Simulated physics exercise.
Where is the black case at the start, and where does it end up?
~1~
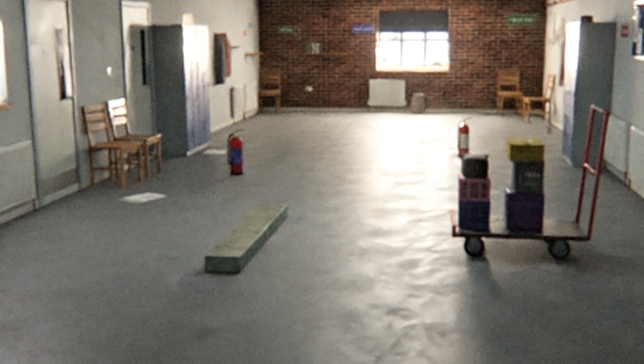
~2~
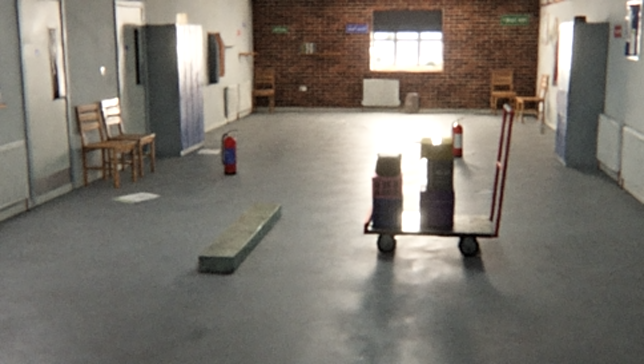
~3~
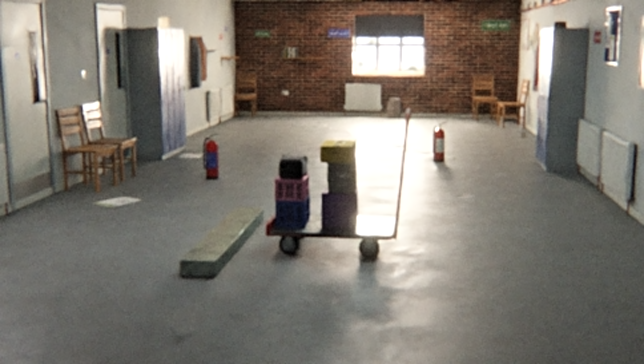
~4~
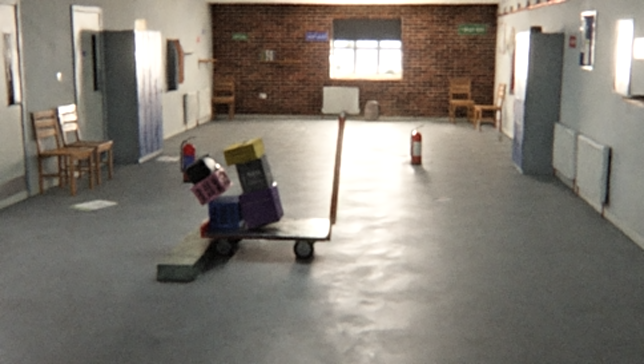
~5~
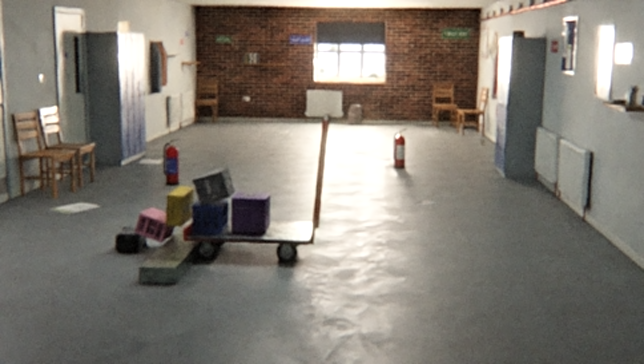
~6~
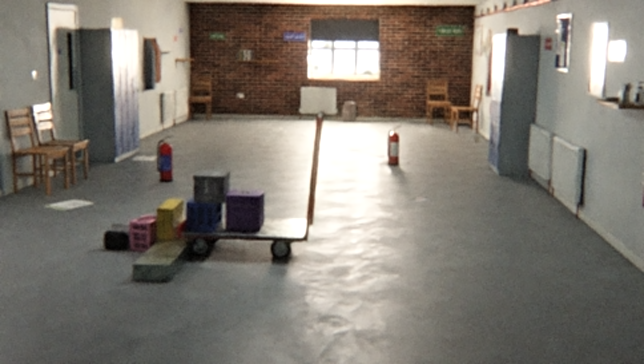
At the start it sits on top of the pink crate on the cart, over on the right. By the end it lies on the floor at the left, beyond the kerb and just left of the pink crate.
Loaded stock cart rolling left into a low kerb, spilling yellow, pink and black boxes over the front, others staying aboard.
